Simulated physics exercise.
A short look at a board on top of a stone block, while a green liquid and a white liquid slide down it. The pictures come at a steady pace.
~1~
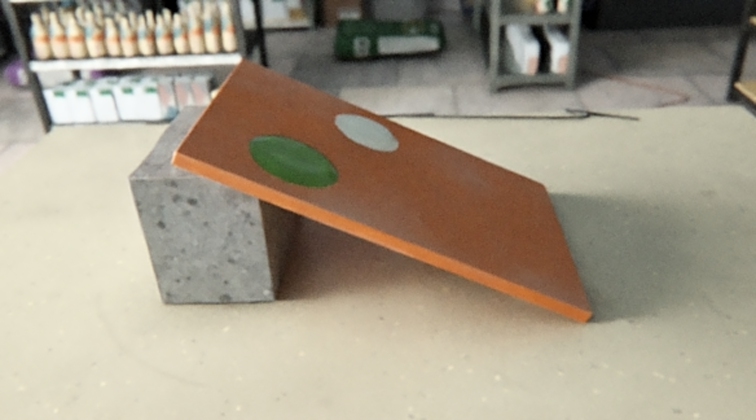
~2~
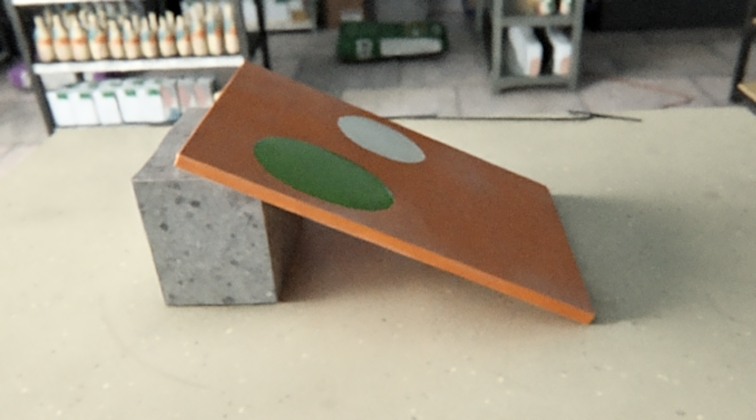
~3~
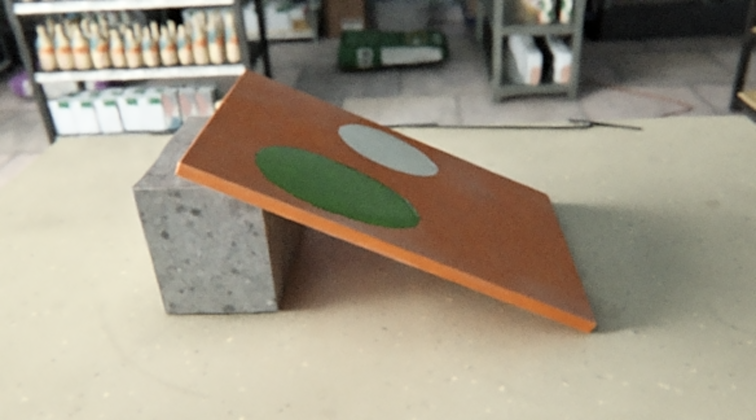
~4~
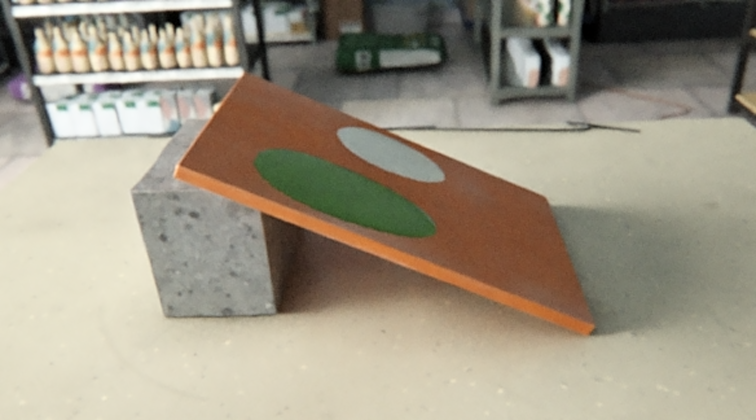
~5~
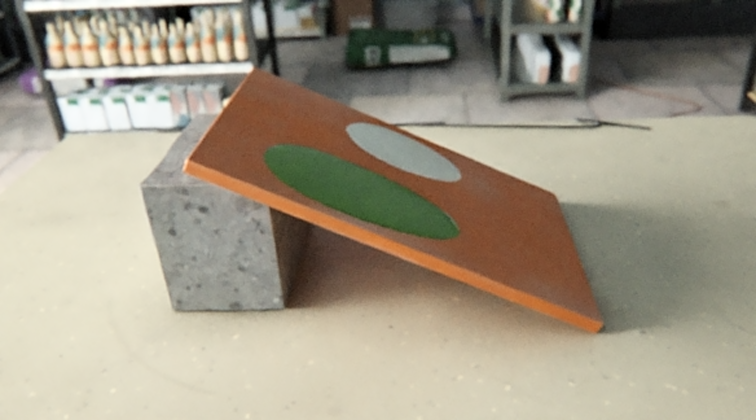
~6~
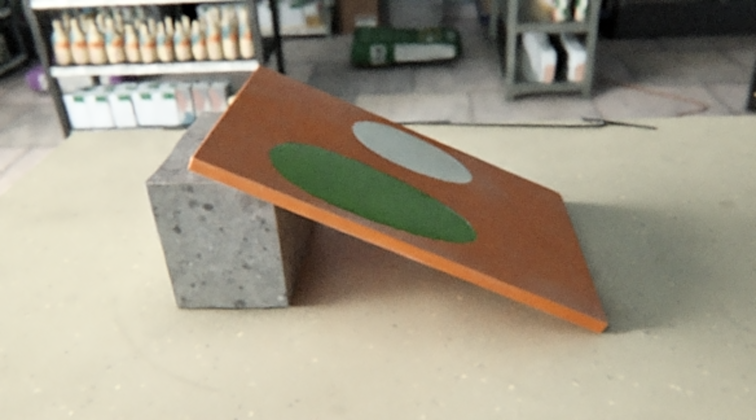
Two patches of liquid, green nearer the viewer and white behind, spread down a tilted orange-brown board, seen from slightly above in a room with shelves behind. The board leans on a speckled grey stone block at left, its lower edge at right on a pale surface. Both patches stretch rightward, the green growing longer, quickly then more slowly, while the view shifts slightly.
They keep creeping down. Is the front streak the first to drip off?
Yes.
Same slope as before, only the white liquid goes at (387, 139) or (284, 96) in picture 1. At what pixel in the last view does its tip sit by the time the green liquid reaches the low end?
About (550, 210), then about (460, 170).
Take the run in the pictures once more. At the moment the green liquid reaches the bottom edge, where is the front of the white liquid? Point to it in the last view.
Its tip should be around (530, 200) in the last picture.
Soon after, the green liquid is three quarters of the way down; the white liquid is three quarters of the way down.
Later, the green liquid is close to the edge; the white liquid is three quarters of the way down.
In the end, the green liquid is at the low edge; the white liquid is close to the edge.
